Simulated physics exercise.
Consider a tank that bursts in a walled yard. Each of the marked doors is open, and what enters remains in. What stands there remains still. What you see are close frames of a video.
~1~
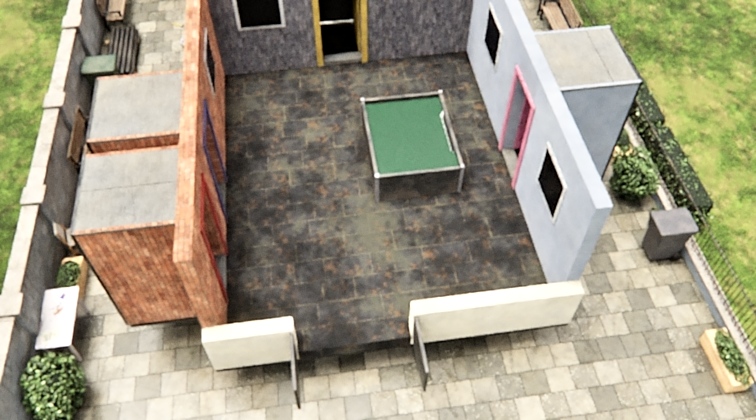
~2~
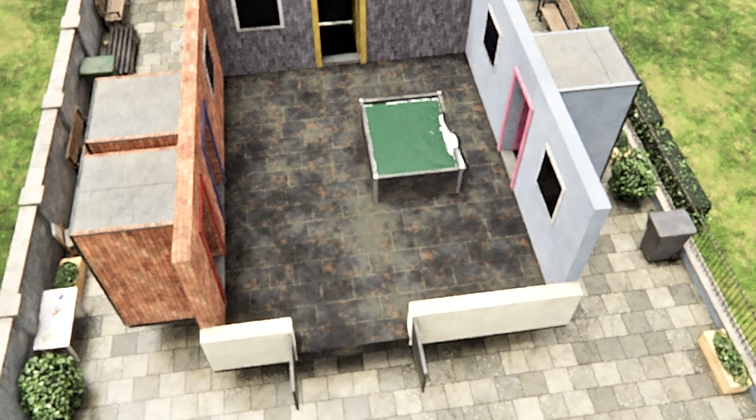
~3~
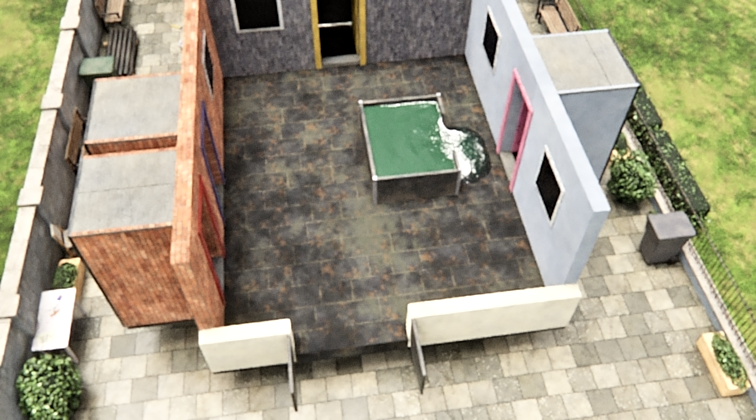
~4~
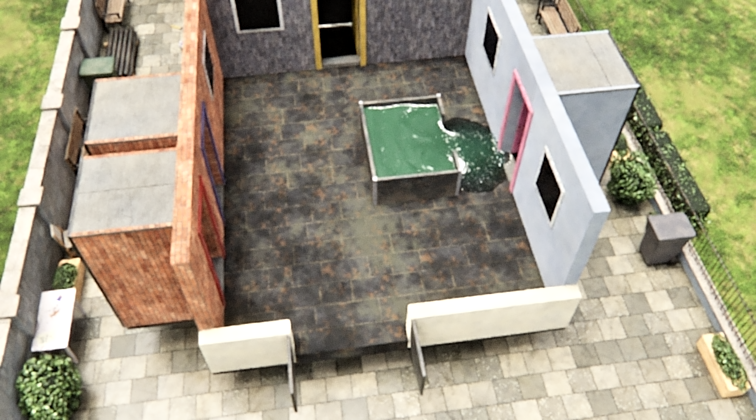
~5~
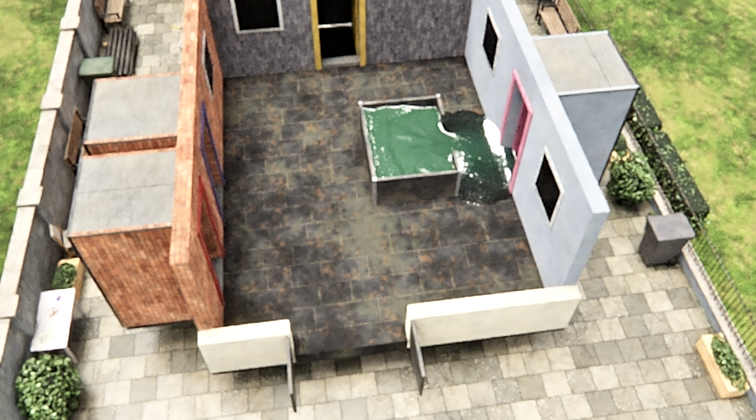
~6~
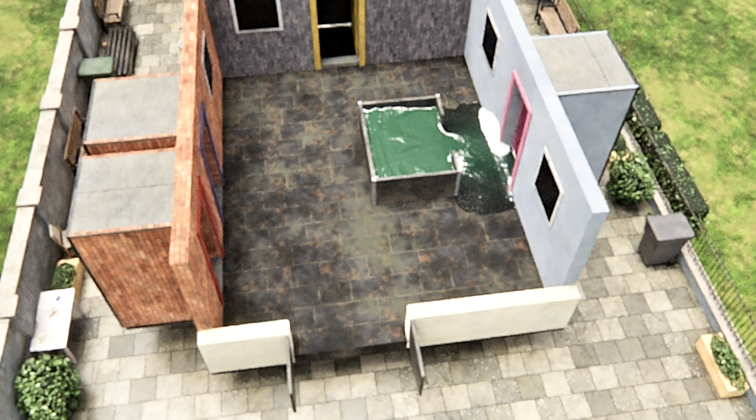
Green water pours from the right side of a raised tank and spreads across the dark floor.
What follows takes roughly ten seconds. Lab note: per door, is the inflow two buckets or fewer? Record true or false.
Red door true; blue door true; pink door false; yellow door true.
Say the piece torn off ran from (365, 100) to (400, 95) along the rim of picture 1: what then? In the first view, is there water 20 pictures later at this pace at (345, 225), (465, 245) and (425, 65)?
Taking the points in order: Unwetted, unwetted and swamped.
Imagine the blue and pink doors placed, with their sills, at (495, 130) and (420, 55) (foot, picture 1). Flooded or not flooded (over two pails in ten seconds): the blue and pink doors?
Check: Blue one comes out above / pink one comes out below.
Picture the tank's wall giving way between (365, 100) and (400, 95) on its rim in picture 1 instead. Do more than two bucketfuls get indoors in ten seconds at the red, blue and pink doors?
The red one remains below, the blue one remains below, and the pink one remains below.
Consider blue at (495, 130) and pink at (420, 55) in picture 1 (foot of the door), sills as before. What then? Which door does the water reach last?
It's the red-painted one.
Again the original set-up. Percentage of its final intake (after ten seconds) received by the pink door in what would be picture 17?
I'd put it at about 55 per cent.
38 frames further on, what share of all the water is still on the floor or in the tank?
I'd put it at about 76 per cent.
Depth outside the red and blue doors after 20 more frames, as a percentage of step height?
I'd put the first at close to 0 per cent and the second at close to 0 per cent.
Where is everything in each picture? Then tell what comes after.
The first frame shows still water in the water tank at (410, 135).
In the second frame, the front is at a hidden place, out from the gap at (446, 145).
In the third frame, water pours out at (445, 149) and has run to (488, 164).
In the fourth frame, water pours out at (445, 150) and has run to (505, 172).
In the fifth frame, water pours out at (445, 150) and has run to (511, 191).
In the sixth frame, water pours out at (444, 150) and has run to (516, 205).
A moment on, water covers 10 % of the floor; the red door not reached, the blue door not reached, the pink door far over two buckets in, the yellow door not reached.
Next, water covers 25 % of the floor; the red door not reached, the blue door not reached, the pink door far over two buckets in, the yellow door not reached.
Then, water covers 35 % of the floor; the red door not reached, the blue door not reached, the pink door far over two buckets in, the yellow door wet at the sill, nothing in.
Later, water covers 65 % of the floor; the red door not reached, the blue door wet at the sill, nothing in, the pink door far over two buckets in, the yellow door wet at the sill, nothing in.
In the end, water covers 85 % of the floor; the red door wet at the sill, nothing in, the blue door wet at the sill, nothing in, the pink door far over two buckets in, the yellow door wet at the sill, nothing in.
